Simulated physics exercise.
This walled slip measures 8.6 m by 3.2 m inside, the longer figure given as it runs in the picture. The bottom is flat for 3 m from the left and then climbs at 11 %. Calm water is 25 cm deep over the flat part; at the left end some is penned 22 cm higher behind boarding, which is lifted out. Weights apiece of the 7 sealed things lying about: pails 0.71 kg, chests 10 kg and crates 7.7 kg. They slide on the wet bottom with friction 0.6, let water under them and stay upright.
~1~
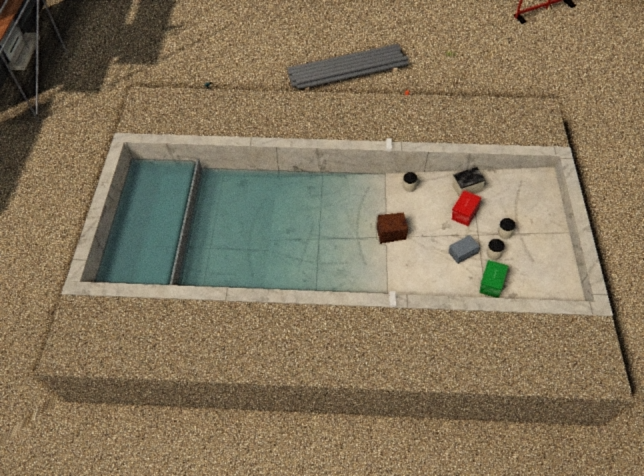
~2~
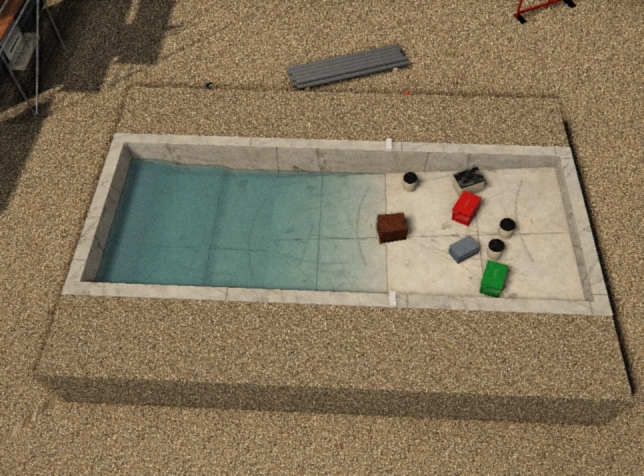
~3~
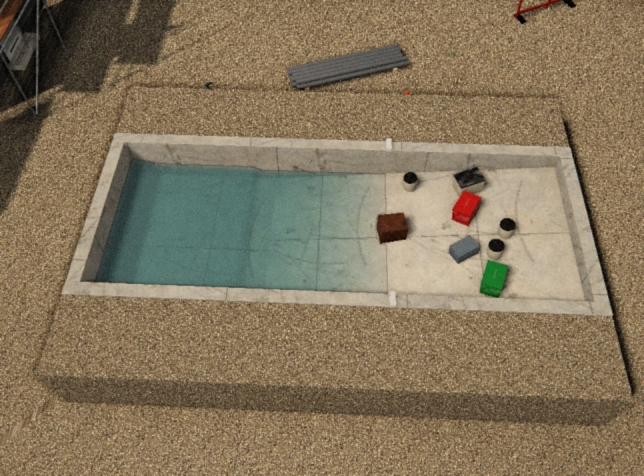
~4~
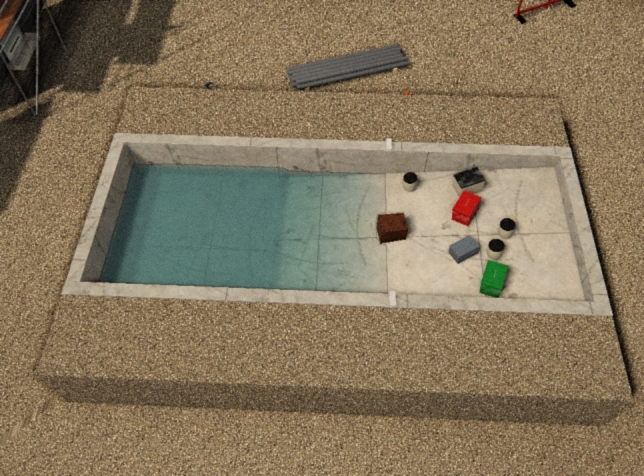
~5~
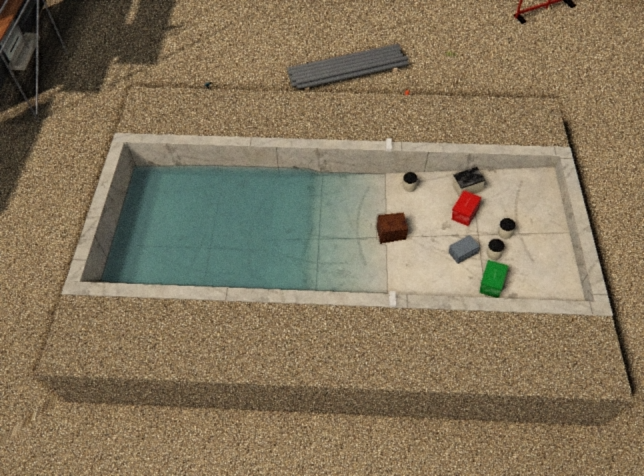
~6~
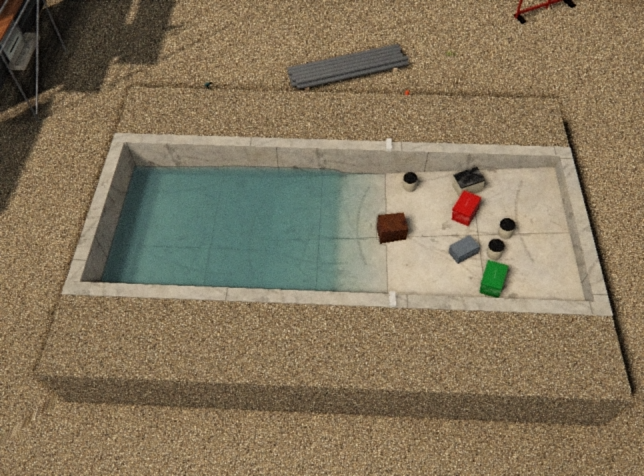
Water penned behind a board at the left spreading rightward in a low swell across the pool after the board disappears, the chests staying still.
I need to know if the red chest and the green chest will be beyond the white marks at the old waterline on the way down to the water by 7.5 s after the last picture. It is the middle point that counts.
The red chest falls short, the green chest stays short.
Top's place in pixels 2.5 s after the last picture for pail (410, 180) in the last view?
Around (448, 164).
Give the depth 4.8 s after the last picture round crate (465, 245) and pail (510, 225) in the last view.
Roughly 5 and 0 cm.
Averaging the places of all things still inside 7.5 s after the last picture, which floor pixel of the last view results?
At about (420, 237).
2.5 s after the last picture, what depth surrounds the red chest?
Roughly 4 cm.
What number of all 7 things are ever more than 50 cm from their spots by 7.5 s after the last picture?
3 of them.
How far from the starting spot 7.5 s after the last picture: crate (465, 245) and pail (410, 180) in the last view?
In turn: 200 cm, 200 cm.
Then, 0.6 s after the last picture the red chest is near (469, 203), 0.0 m from its start, aground; the green chest is near (497, 274), 0.0 m from its start, aground; 0 of 7 are over the mark; 0 afloat.
Then, 2.5 s after the last picture the red chest is near (475, 204), 0.1 m from its start, aground; the green chest is near (499, 274), 0.0 m from its start, aground; 0 of 7 are over the mark; 2 afloat.
Then, 4.8 s after the last picture the red chest is near (475, 204), 0.1 m from its start, aground; the green chest is near (499, 274), 0.0 m from its start, aground; 1 of 7 are over the mark; 2 afloat.
Then, 7.5 s after the last picture the red chest is near (475, 204), 0.1 m from its start, aground; the green chest is near (499, 274), 0.0 m from its start, aground; 3 of 7 are over the mark; 3 afloat.
